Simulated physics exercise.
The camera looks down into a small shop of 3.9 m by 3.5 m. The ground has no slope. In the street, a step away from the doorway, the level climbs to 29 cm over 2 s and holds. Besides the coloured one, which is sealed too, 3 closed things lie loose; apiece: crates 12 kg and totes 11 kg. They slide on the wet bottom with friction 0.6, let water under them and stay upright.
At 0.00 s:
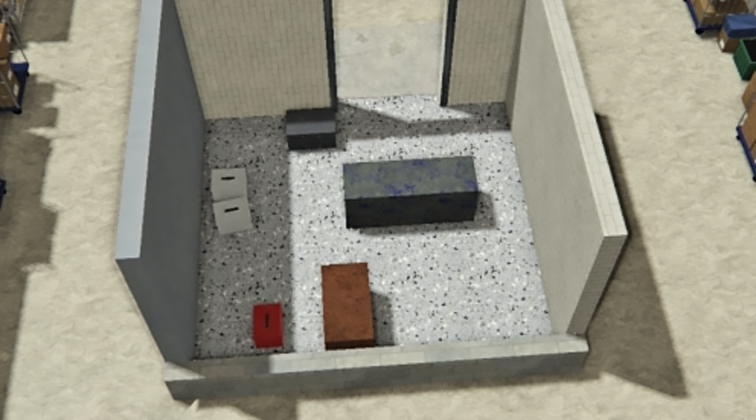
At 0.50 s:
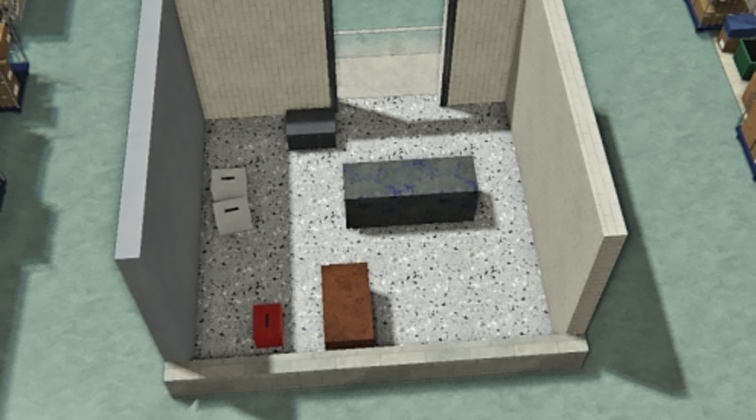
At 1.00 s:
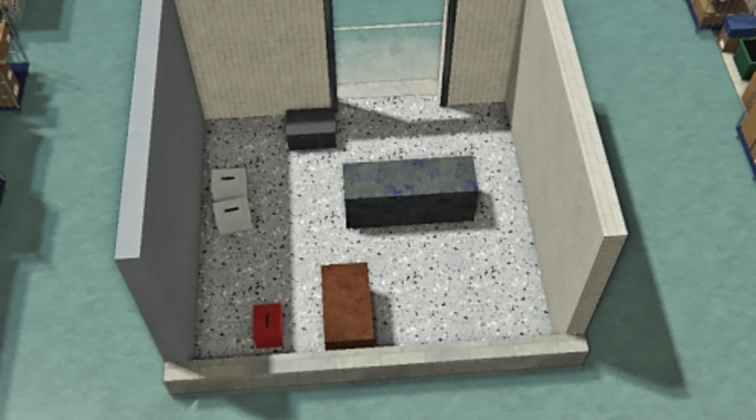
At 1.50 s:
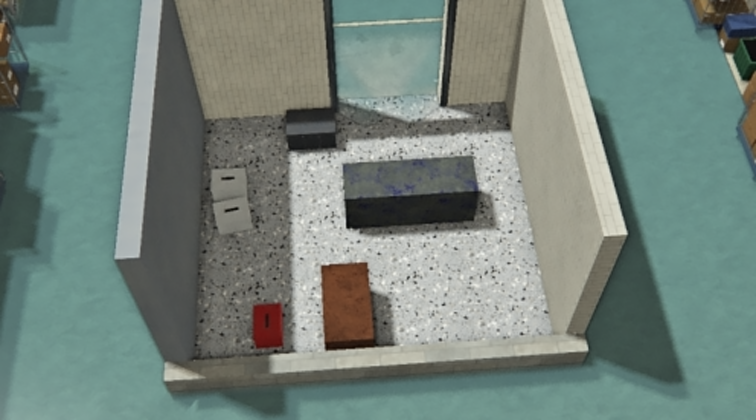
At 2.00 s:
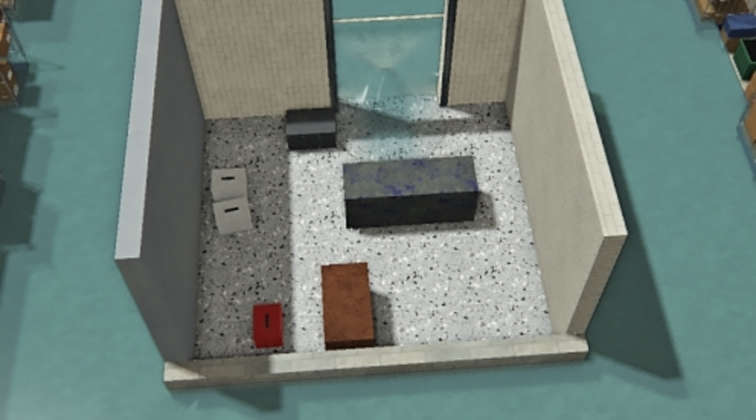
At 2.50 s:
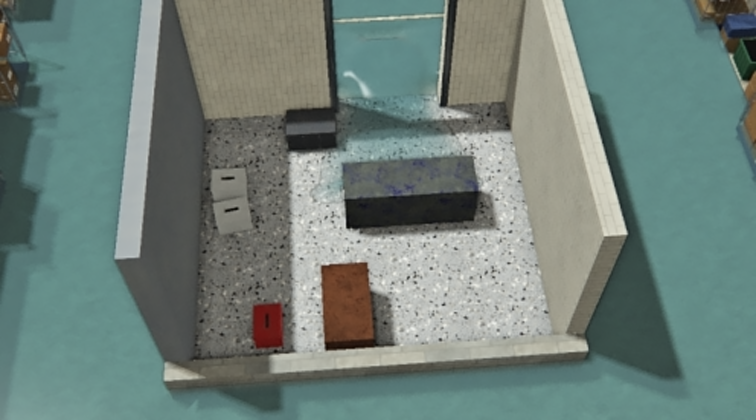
In a small walled shop, water covers the street outside, then spreads in through the doorway.
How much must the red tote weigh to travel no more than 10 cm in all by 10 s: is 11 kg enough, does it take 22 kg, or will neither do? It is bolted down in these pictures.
I expect that neither load is enough.
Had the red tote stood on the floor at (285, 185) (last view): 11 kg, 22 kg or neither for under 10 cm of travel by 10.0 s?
Neither holds.
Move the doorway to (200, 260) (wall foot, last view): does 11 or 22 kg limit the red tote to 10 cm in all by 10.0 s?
Then only the larger load is enough.
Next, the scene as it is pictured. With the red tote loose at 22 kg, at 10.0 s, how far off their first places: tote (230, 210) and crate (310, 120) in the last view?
In turn: 100 cm, 80 cm.
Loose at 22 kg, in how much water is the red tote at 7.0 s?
About 15 cm.
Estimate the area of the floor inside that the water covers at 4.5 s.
About 10.0 m2.
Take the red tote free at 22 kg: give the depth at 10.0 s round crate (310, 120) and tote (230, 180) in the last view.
About 17 and 17 cm.
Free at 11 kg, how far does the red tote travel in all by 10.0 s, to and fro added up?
About 350 cm.
After 3.5 s the red tote would be 0 cm from its start with 11 kg and 0 cm from its start with 22 kg; 0 cm of water round it then.
After 4.5 s the red tote would be 0 cm from its start with 11 kg and 0 cm from its start with 22 kg; 2 cm of water round it then.
After 7.0 s the red tote would be 46 cm from its start with 11 kg and 21 cm from its start with 22 kg; 15 cm of water round it then.
After 10.0 s the red tote would be 236 cm from its start with 11 kg and 136 cm from its start with 22 kg; 16 cm of water round it then.
